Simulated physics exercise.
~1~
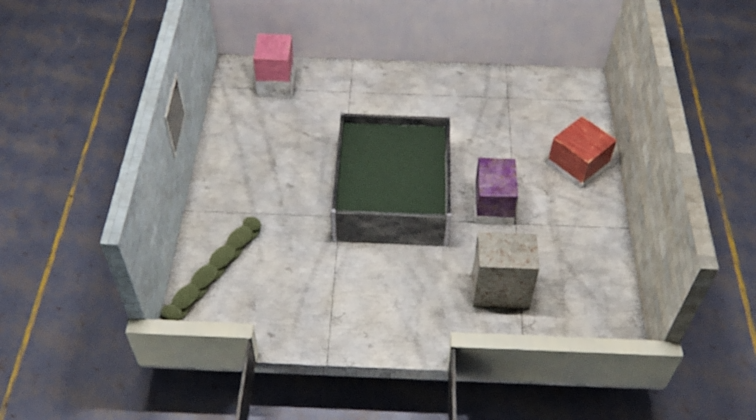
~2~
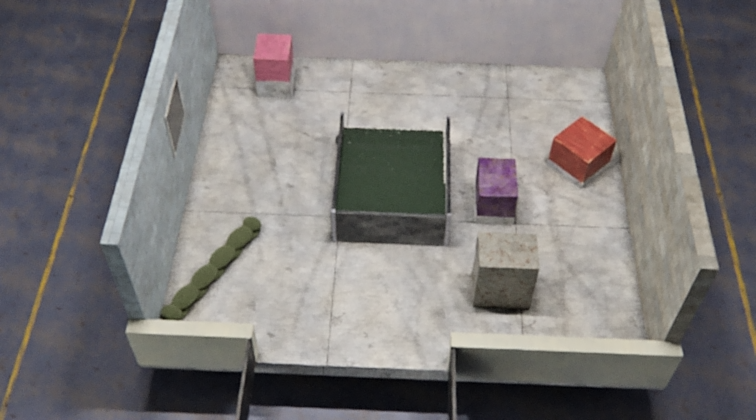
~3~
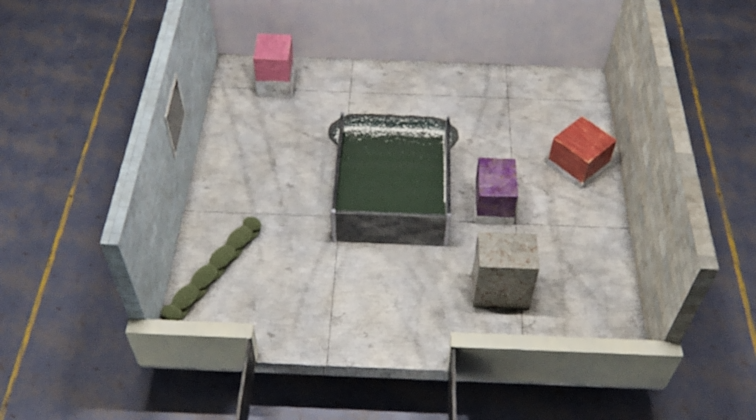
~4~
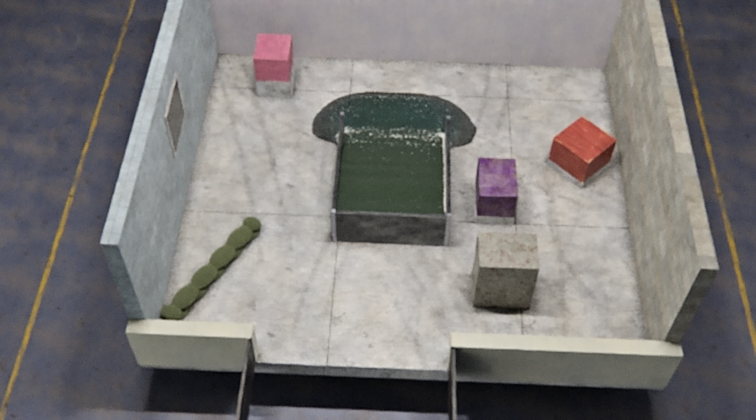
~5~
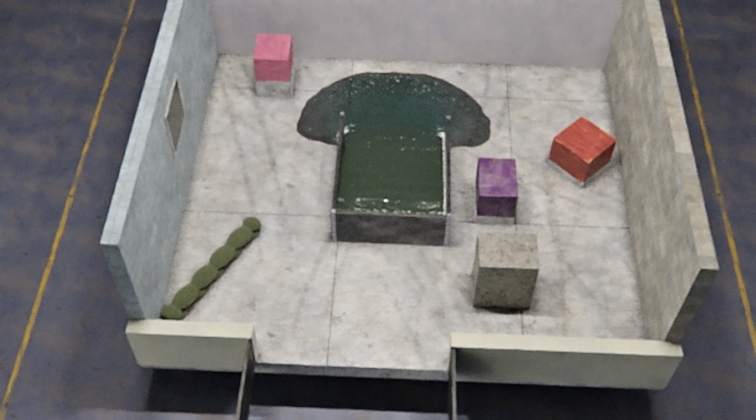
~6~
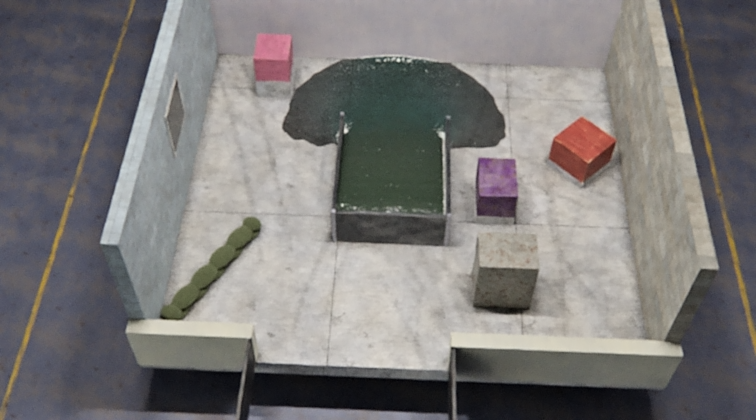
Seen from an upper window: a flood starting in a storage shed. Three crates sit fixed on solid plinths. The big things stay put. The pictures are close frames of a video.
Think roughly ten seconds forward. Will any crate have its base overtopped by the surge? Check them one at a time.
Each in turn: The purple crate is spared, the red crate is overtopped, the pink crate is spared.
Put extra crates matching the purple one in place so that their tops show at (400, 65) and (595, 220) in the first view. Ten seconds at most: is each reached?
Order as asked: Flooded / unflooded.
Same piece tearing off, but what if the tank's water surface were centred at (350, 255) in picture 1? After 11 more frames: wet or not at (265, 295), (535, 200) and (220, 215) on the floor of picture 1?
First unwetted; next unwetted; last unwetted.
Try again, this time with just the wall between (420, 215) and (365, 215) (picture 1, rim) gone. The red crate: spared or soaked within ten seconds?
After ten seconds, the red crate is still clear.
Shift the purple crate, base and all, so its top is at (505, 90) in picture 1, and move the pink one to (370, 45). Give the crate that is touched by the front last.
One in red.
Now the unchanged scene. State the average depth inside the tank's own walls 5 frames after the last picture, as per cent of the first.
By my count, 52 per cent.
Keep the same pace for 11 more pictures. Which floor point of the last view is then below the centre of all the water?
I would point to (396, 116).
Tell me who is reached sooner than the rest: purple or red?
That would be the red crate.
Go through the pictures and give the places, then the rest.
The first picture shows the open tank at (393, 166) is whole and still.
In the second picture, water pours out on the open tank's far side and has run to a hidden place.
In the third picture, the front is at (337, 125), out from the gap on the open tank's far side.
In the fourth picture, the front is at (332, 106), out from the gap on the open tank's far side.
In the fifth picture, the front is at (363, 76), out from the gap on the open tank's far side.
In the sixth picture, the front is at (349, 60), out from the gap on the open tank's far side.
A moment on, water covers 20 % of the floor; the purple crate not reached, the red crate not reached, the pink crate water round its plinth.
Next, water covers 25 % of the floor; the purple crate not reached, the red crate not reached, the pink crate water round its plinth.
Then, water covers 45 % of the floor; the purple crate not reached, the red crate water round its plinth, the pink crate water round its plinth.
Later, water covers 85 % of the floor; the purple crate water round its plinth, the red crate water round its plinth, the pink crate water round its plinth.
In the end, water covers 95 % of the floor; the purple crate stayed above the water, the red crate was topped, the pink crate stayed above the water.
